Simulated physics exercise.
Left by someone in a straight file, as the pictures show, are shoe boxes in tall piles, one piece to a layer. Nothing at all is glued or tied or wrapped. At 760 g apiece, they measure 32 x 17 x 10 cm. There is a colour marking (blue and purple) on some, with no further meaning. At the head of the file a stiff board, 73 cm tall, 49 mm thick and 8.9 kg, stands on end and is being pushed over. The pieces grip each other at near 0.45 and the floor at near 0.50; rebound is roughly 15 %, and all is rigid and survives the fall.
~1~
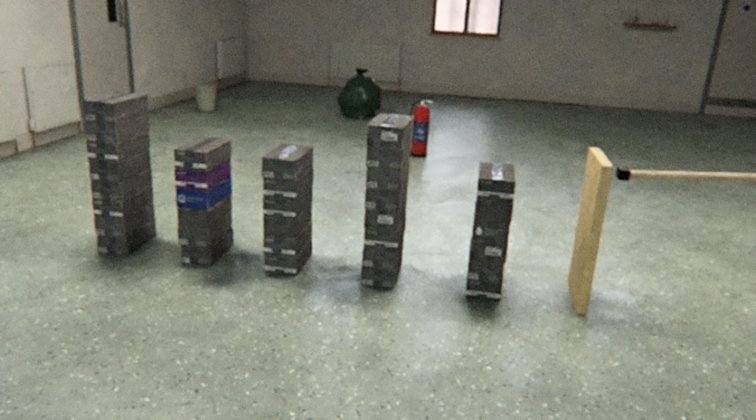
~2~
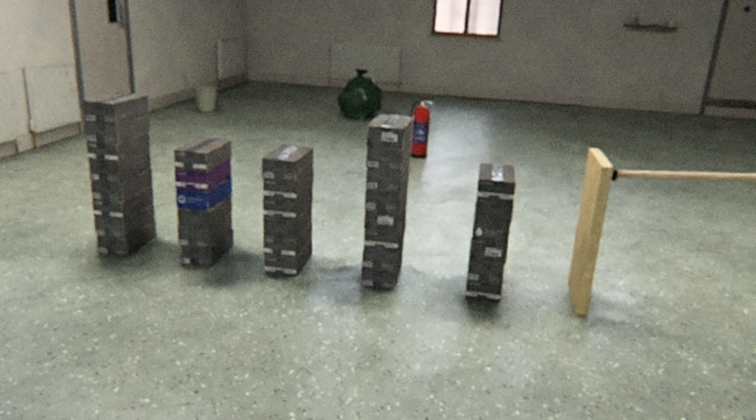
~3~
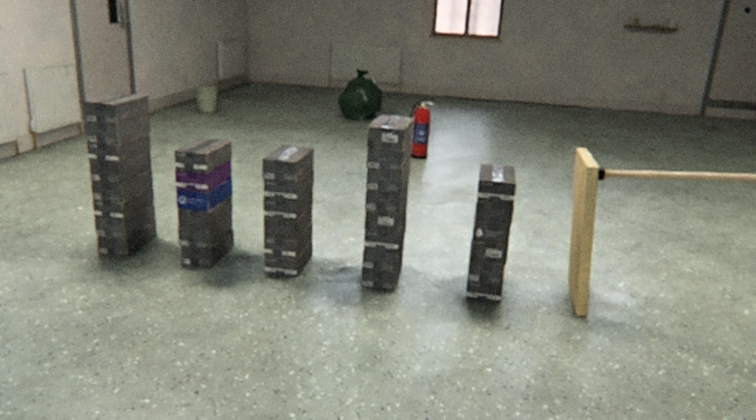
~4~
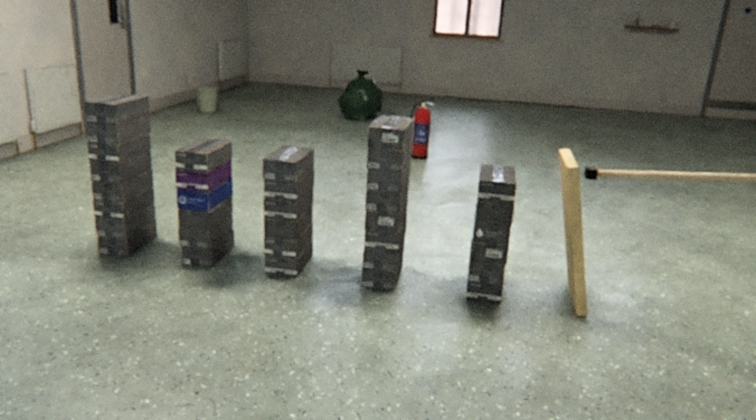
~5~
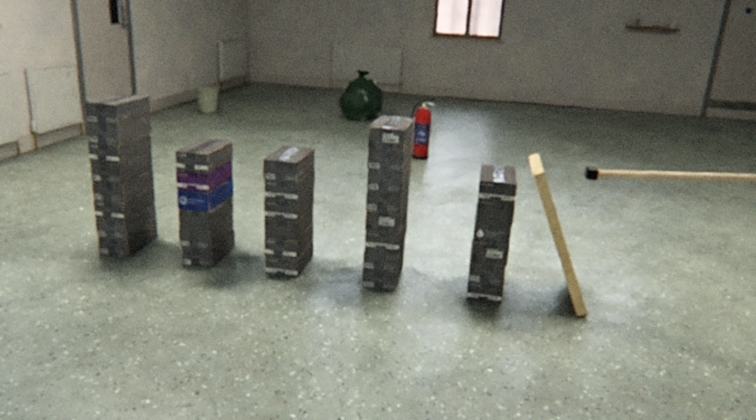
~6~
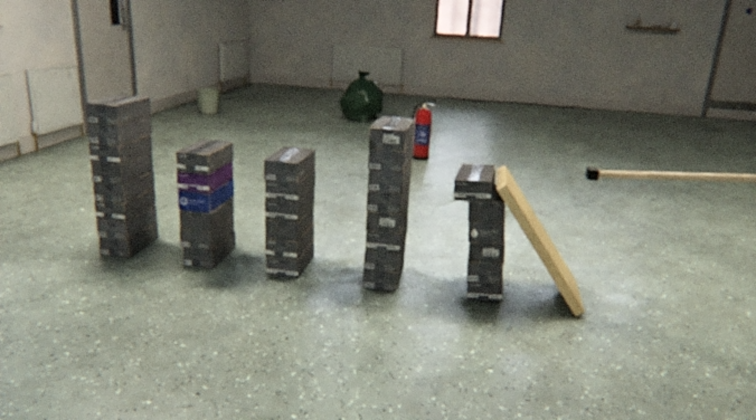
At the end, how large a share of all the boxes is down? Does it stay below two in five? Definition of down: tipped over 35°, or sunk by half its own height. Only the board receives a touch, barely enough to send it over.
No, it goes beyond two in five.
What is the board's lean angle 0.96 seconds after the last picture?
I'd put it near 70°.
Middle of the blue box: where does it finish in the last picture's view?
Near pixel (140, 213).
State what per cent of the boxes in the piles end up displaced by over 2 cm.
100 % shifted.
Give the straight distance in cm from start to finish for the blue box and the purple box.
Blue: 45 cm, purple: 70 cm.
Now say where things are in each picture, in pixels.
In the first picture (each place is the centre of the face we see best), pole end (626, 176) 6 cm short, board 0° from upright; blue box (192, 200); purple box (191, 180); the others all in place.
In the second picture, pole end (613, 175) 6 mm short, board 0° from upright; blue box (192, 200).
In the third picture, pole end (600, 175) 51 mm in, board 5° from upright; blue box (192, 201); the others all in place.
In the fourth picture, pole end (593, 175) 9 cm in, stopped, board 12° from upright; blue box (192, 201); the others all in place.
In the fifth picture, pole end (594, 175) 9 cm in, stopped, board 24° from upright; blue box (193, 201); the others all in place.
In the sixth picture, pole end (594, 176) 9 cm in, stopped, board 37° from upright; blue box (194, 202); purple box (193, 183); steepest lean 5°, the box at (486, 212); 6 have shifted.
Then, 0.96 s later than the last frame, board 68° from upright; 10 of the 34 boxes down.
Then, 2.02 s later than the last frame, board 68° from upright; 26 of the 34 boxes down; blue box tilted 31°, 11 cm lower; purple box tilted 13°, 8 cm lower.
When it is over, board 68° from upright; 34 of the 34 boxes down; purple box tilted 49°, 27 cm lower; blue box tilted 42°, 16 cm lower. That is 100 per cent. In pixels of the last frame, middles, purple box near (100, 212), blue box near (140, 213).
